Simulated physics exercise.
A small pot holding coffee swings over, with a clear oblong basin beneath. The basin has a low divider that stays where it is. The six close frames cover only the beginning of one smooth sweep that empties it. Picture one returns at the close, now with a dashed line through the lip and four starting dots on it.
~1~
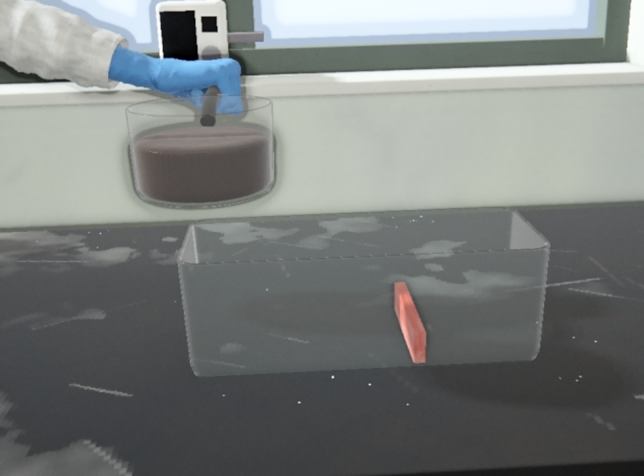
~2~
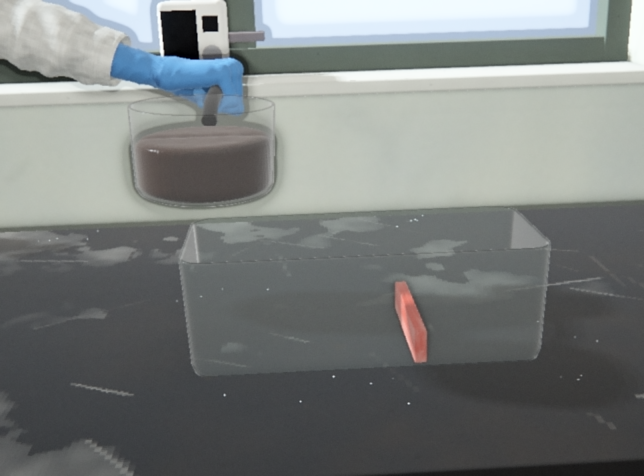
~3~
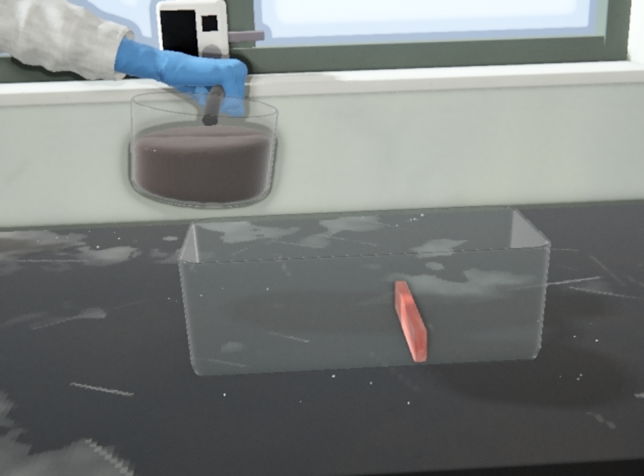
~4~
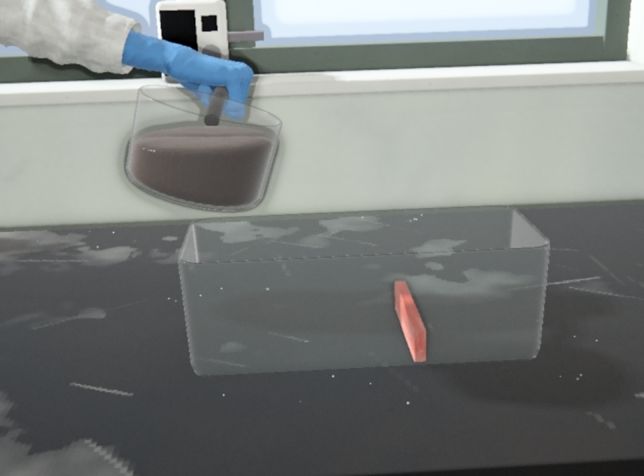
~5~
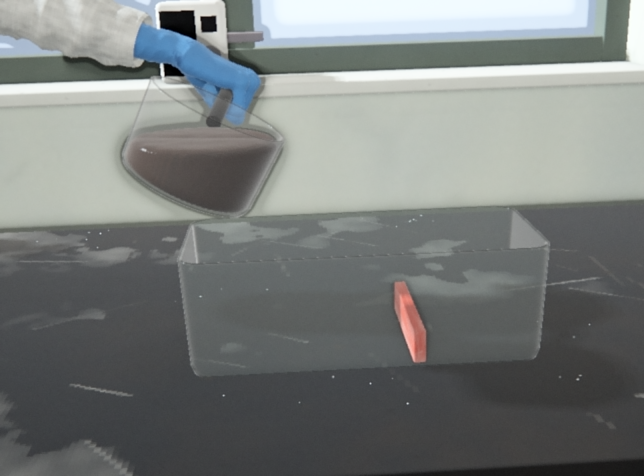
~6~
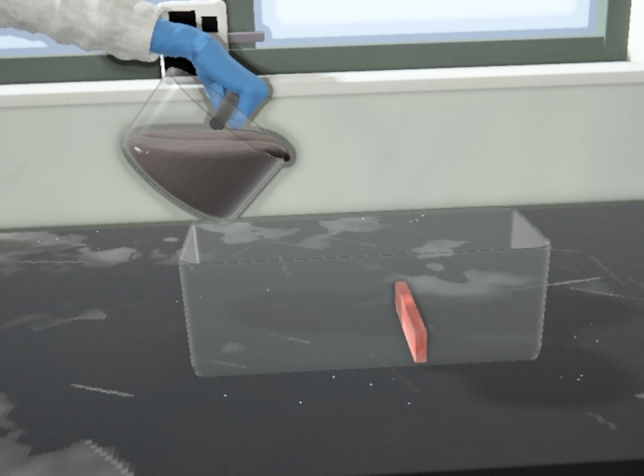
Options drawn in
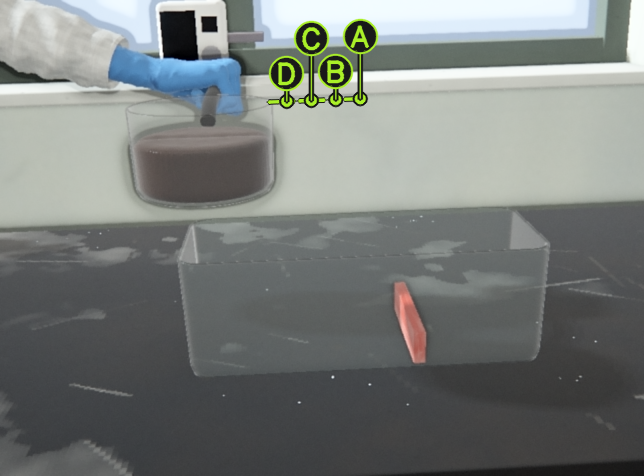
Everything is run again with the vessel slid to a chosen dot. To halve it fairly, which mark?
A.
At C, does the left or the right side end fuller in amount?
More ends on the left.
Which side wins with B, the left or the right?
The left side.
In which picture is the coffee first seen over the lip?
In picture 6.
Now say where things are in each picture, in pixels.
In the first picture, upright, lip at (269, 102); basin from (192, 374) to (538, 356); top of the wall at (409, 305); nothing has left yet.
In the second picture, upright, lip at (271, 103); nothing has left yet.
In the third picture, tipped about 8°, lip at (275, 110); nothing has left yet.
In the fourth picture, tipped about 16°, lip at (279, 121); nothing has left yet.
In the fifth picture, tipped about 28°, lip at (282, 137); nothing has left yet.
In the sixth picture, tipped about 41°, lip at (283, 156); coffee is over the lip, down to (283, 156).
In lime, A at (360, 98); B at (335, 99); C at (311, 100); D at (286, 101).
With A, about 49 % ends left of the wall and 50 % right of it.
With B, about 80 % ends left of the wall and 19 % right of it.
With C, about 92 % ends left of the wall and 7 % right of it.
With D, about 87 % ends left of the wall and 12 % right of it.
